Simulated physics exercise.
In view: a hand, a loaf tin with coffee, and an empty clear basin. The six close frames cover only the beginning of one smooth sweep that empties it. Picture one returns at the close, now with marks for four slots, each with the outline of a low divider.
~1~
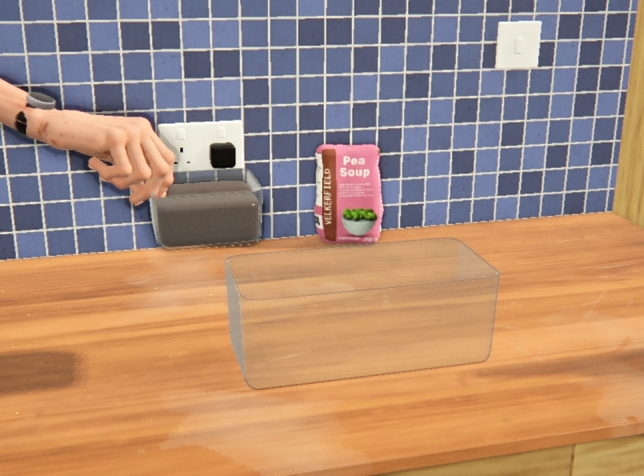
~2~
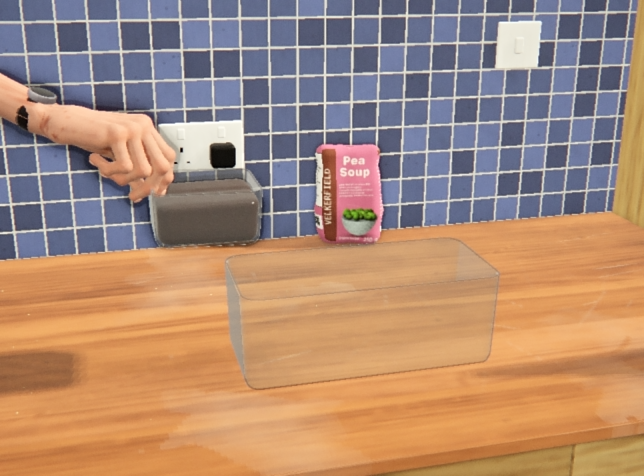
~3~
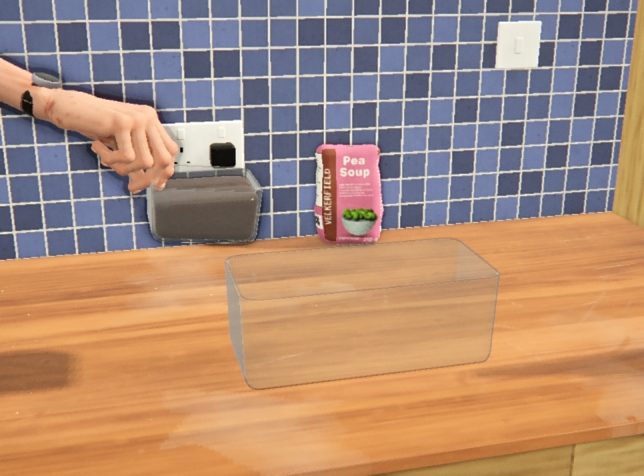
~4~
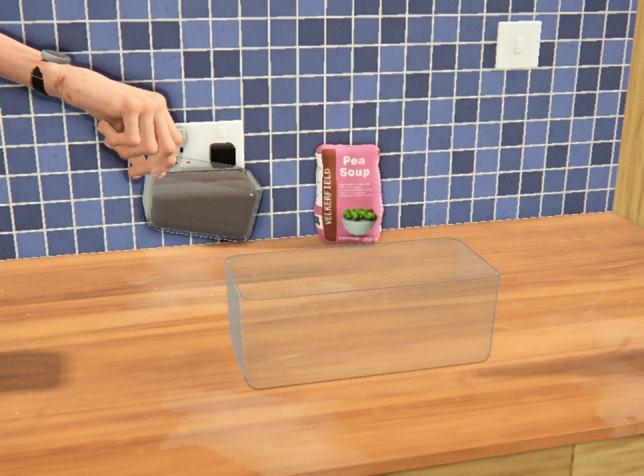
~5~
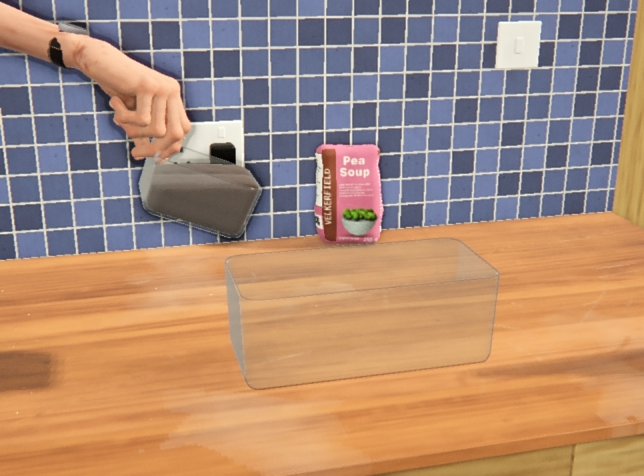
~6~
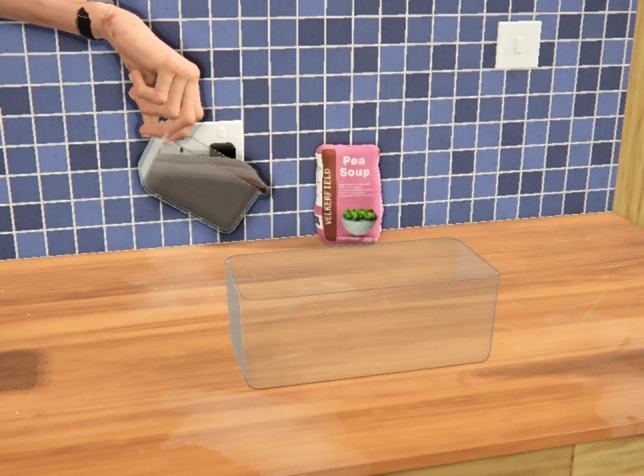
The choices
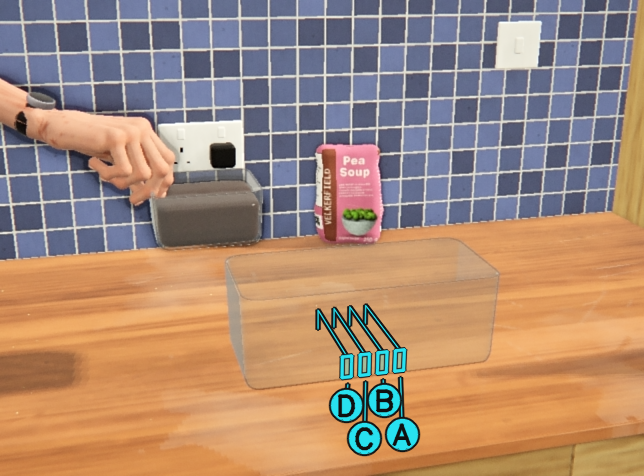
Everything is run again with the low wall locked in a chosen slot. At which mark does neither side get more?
C works best here.
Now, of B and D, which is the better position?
D.
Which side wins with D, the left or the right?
More ends on the right.
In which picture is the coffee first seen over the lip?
In picture 6.
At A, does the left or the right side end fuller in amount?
The left side.
On the marked copy, A at (400, 377); B at (383, 379); C at (365, 382); D at (347, 384).
Choosing A, about 79 % ends left of the wall and 19 % right of it.
Choosing B, about 75 % ends left of the wall and 22 % right of it.
Choosing C, about 51 % ends left of the wall and 47 % right of it.
Choosing D, about 32 % ends left of the wall and 67 % right of it.
